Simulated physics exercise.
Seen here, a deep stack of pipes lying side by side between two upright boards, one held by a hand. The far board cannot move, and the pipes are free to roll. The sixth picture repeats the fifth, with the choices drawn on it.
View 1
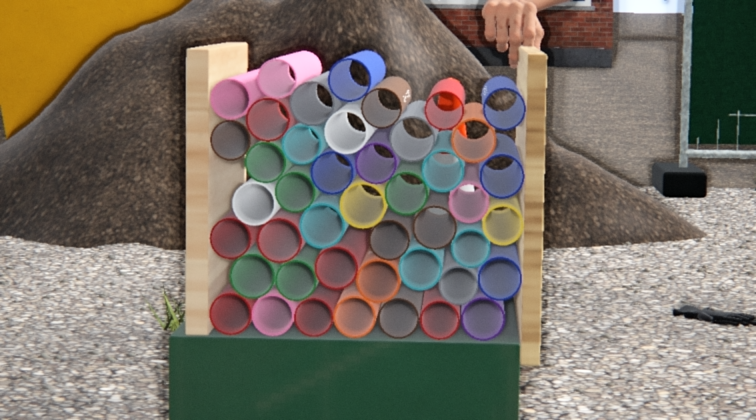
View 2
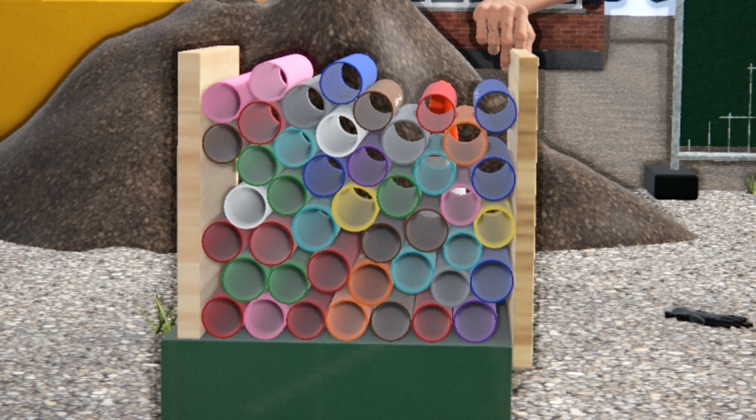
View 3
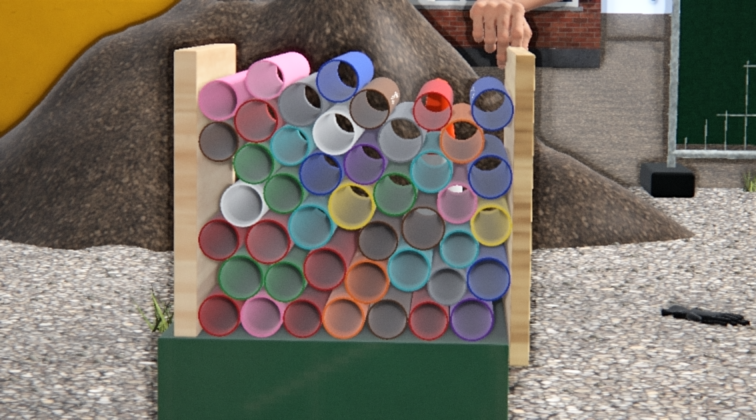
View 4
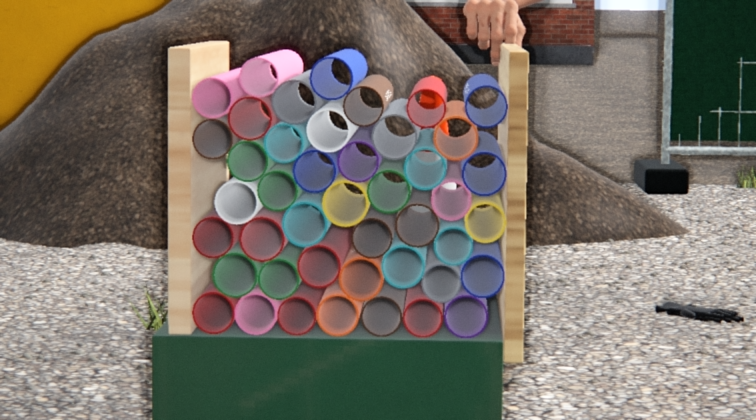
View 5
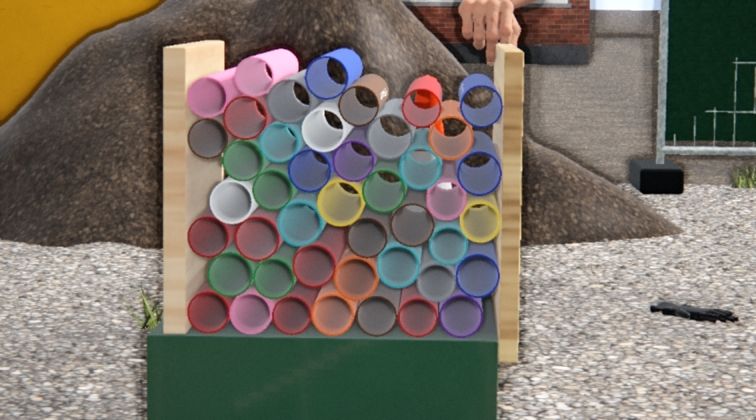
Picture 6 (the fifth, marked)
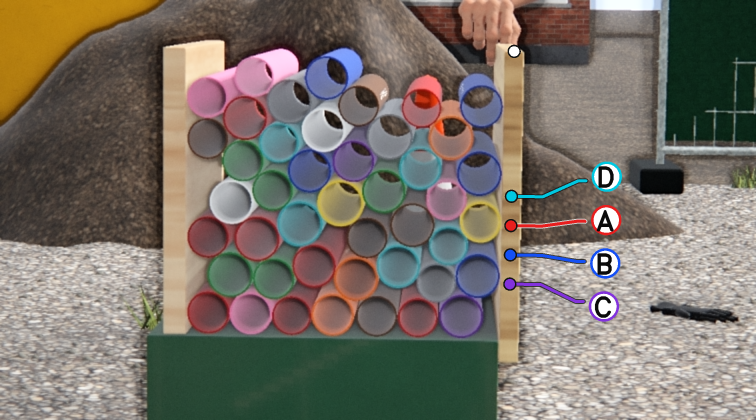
Outside on gravel, a hand rests on a board beside stacked colourful pipes that stay still.
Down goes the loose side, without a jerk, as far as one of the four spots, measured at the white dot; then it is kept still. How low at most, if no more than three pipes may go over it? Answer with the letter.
The lowest mark that will do is D.
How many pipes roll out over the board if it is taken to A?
With A, four.
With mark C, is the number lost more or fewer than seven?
At C, more than seven.
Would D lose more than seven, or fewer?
It loses fewer than seven.
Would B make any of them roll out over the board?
Yes, at B.
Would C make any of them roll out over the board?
At C: Yes.
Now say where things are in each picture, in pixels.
The first frame shows side board (528, 191); a red pipe (440, 320).
The second frame shows a red pipe (432, 322); an orange pipe (370, 284).
The third frame shows a red pipe (219, 240); a white pipe (243, 205).
The fourth frame shows a pink pipe (452, 201); a purple pipe (358, 162).
The fifth frame shows a grey pipe (390, 137); a blue pipe (482, 106); side board (505, 189).
On the marked copy, A at (511, 226); B at (511, 255); C at (510, 284); D at (512, 196); the white dot at (515, 51).
Following D. Soon after the start, top of the board (503, 116).
Later, top of the board (501, 191).
In the end, top of the board (501, 195), one out over the board.
As for the rest, A four out over the board; B four out over the board; C more than three out over the board.
